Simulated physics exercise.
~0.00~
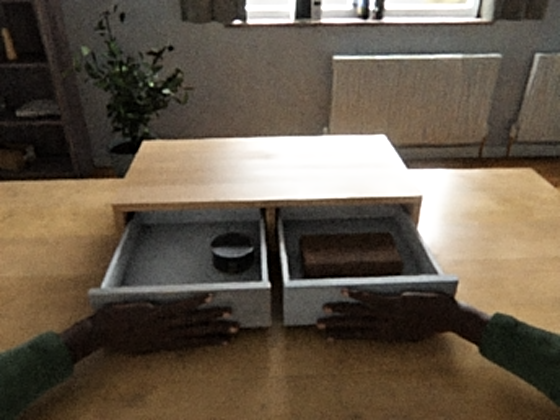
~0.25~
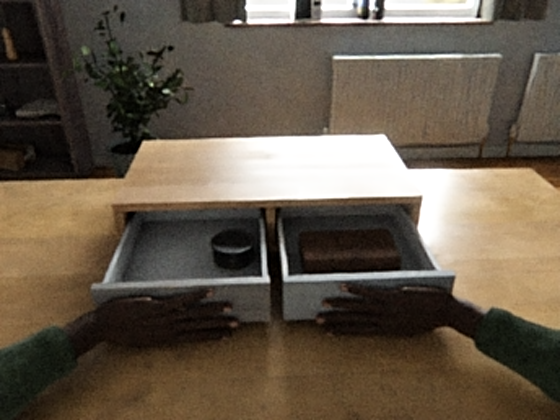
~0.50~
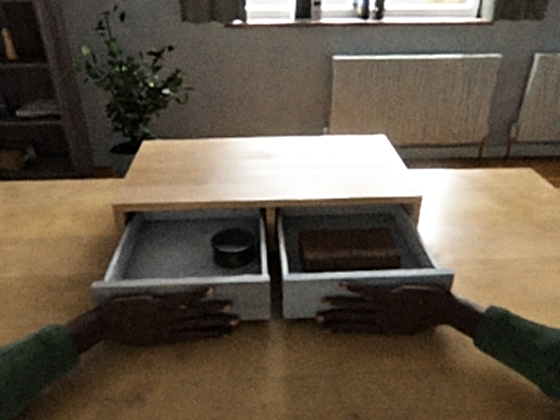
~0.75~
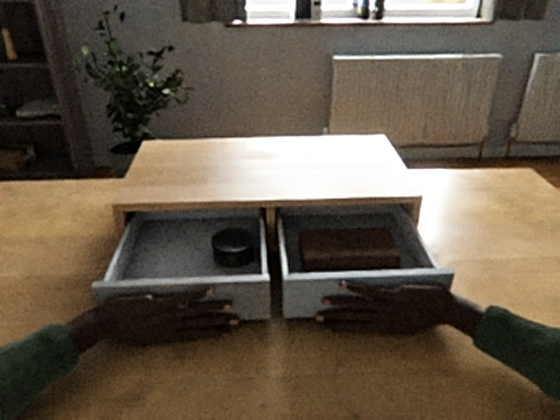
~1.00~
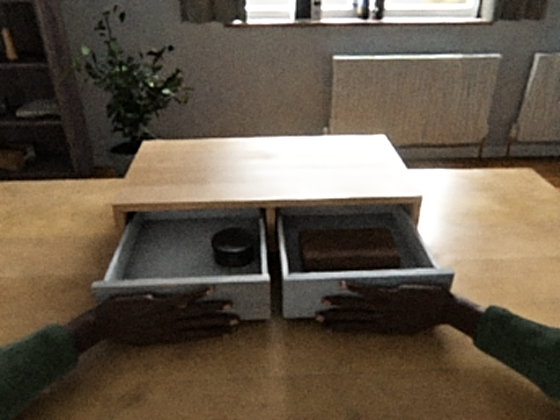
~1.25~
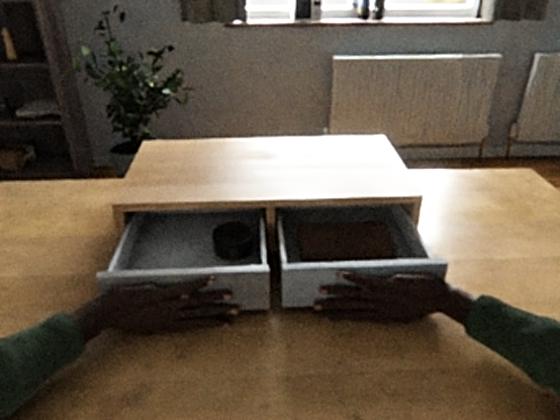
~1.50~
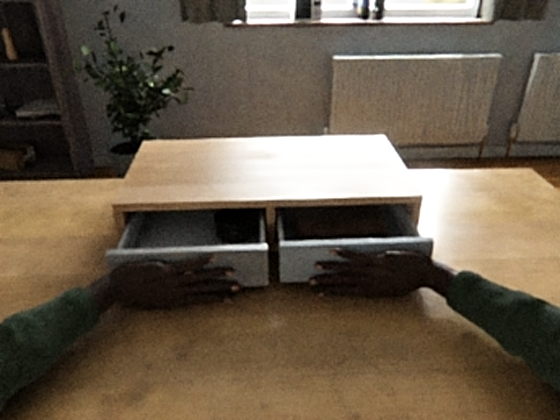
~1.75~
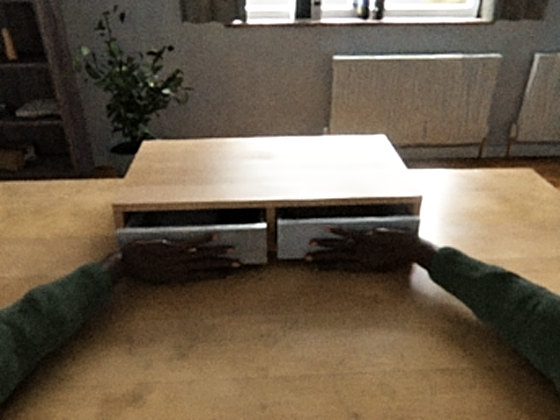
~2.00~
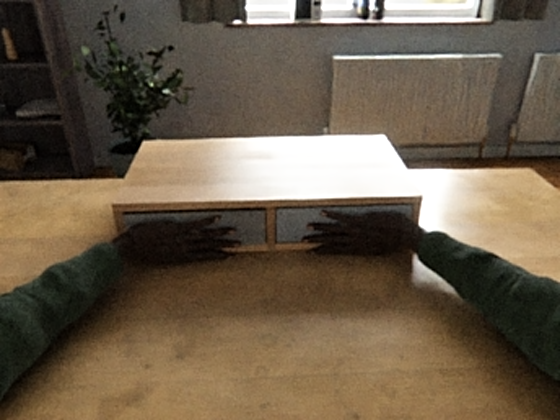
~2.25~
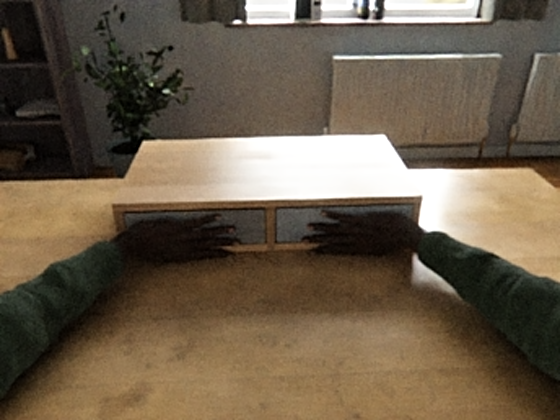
Two hands push both open drawers, holding a black pot and a brown block, fully closed.
